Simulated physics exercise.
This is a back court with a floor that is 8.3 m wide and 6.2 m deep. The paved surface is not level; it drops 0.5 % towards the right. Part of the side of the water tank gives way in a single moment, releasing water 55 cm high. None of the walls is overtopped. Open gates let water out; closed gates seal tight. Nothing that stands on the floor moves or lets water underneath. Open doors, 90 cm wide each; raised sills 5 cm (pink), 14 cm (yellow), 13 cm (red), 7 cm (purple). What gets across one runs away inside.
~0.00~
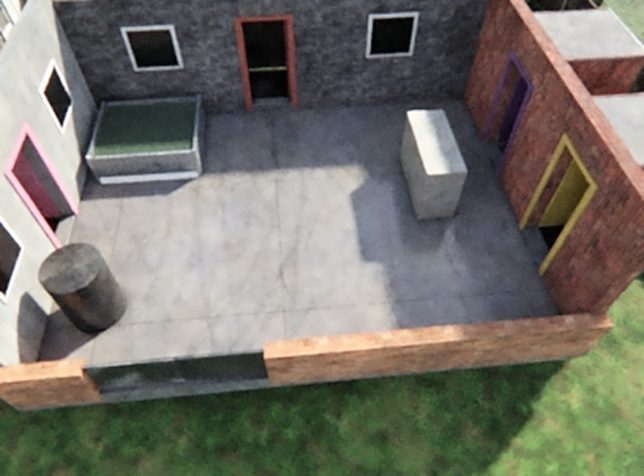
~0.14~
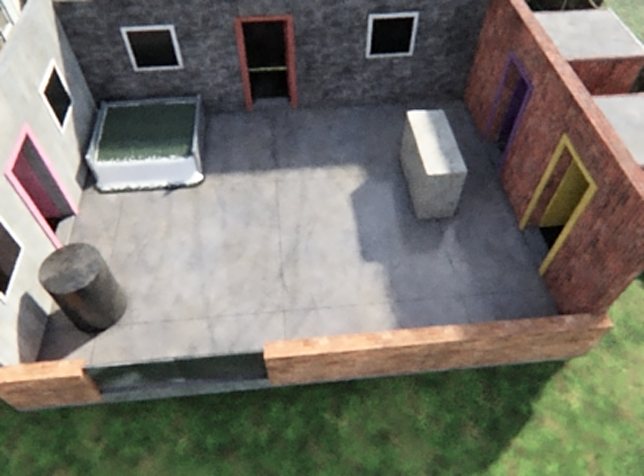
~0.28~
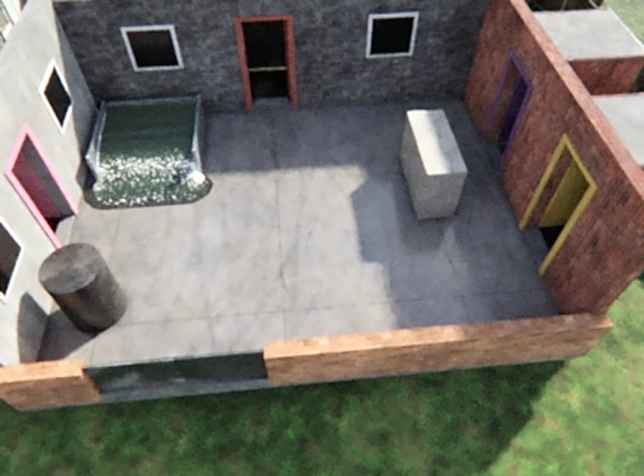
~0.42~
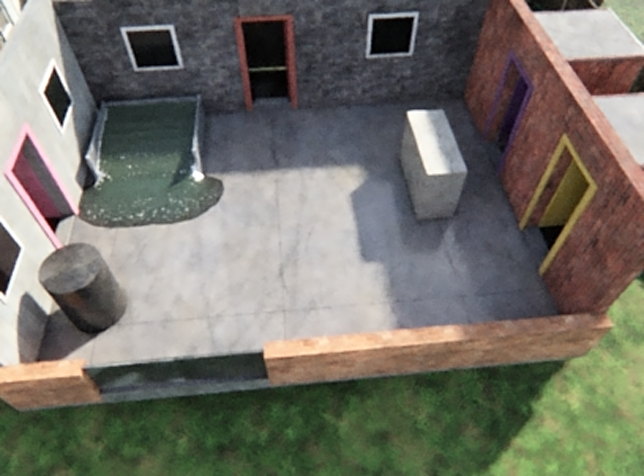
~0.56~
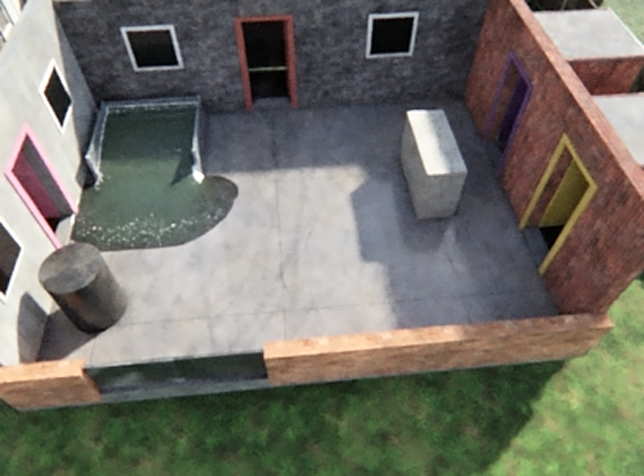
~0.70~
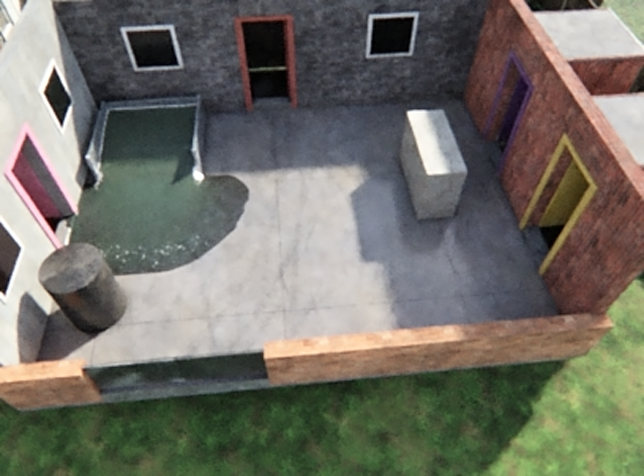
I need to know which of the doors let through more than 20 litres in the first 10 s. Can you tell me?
Sure: The pink door does; the yellow door does not; the red door does not; the purple door does not.
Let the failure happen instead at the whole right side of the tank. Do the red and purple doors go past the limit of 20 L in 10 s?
Door red stays within, door purple goes beyond.
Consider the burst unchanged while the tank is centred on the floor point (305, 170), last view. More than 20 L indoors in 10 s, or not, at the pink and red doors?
Checking the limit: The pink door is within it and the red door is within it.
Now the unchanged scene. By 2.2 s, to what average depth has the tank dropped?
The average depth is around 15 cm.
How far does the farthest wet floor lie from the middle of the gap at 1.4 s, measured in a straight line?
I'd say around 4.4 m from the gap.
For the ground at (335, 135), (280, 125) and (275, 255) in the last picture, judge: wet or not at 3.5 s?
First spot bone dry, second bone dry, third soaked.
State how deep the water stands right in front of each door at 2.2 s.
In cm: Pink 10, yellow 0, red 0, purple 0.
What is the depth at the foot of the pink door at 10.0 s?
Roughly 2.5 cm.
After 1.4 s water covers 25 % of the floor and is deepest (26 cm) near (112, 279); pink door 11 cm at the sill, 4 L in, yellow door not reached, red door not reached, purple door not reached.
After 2.2 s water covers 35 % of the floor and is deepest (30 cm) near (56, 292); pink door 10 cm at the sill, 22 L in, yellow door not reached, red door not reached, purple door not reached.
After 3.5 s water covers 40 % of the floor and is deepest (21 cm) near (117, 377); pink door 10 cm at the sill, 38 L in, yellow door not reached, red door not reached, purple door not reached.
After 6.0 s water covers 60 % of the floor and is deepest (15 cm) near (544, 338); pink door 7 cm at the sill, 61 L in, yellow door 10 cm at the sill, 0 L in, red door not reached, purple door not reached.
After 10.0 s water covers 90 % of the floor and is deepest (11 cm) near (448, 101); pink door 3 cm at the sill, 64 L in, yellow door 7 cm at the sill, 0 L in, red door not reached, purple door 4 cm at the sill, 0 L in.
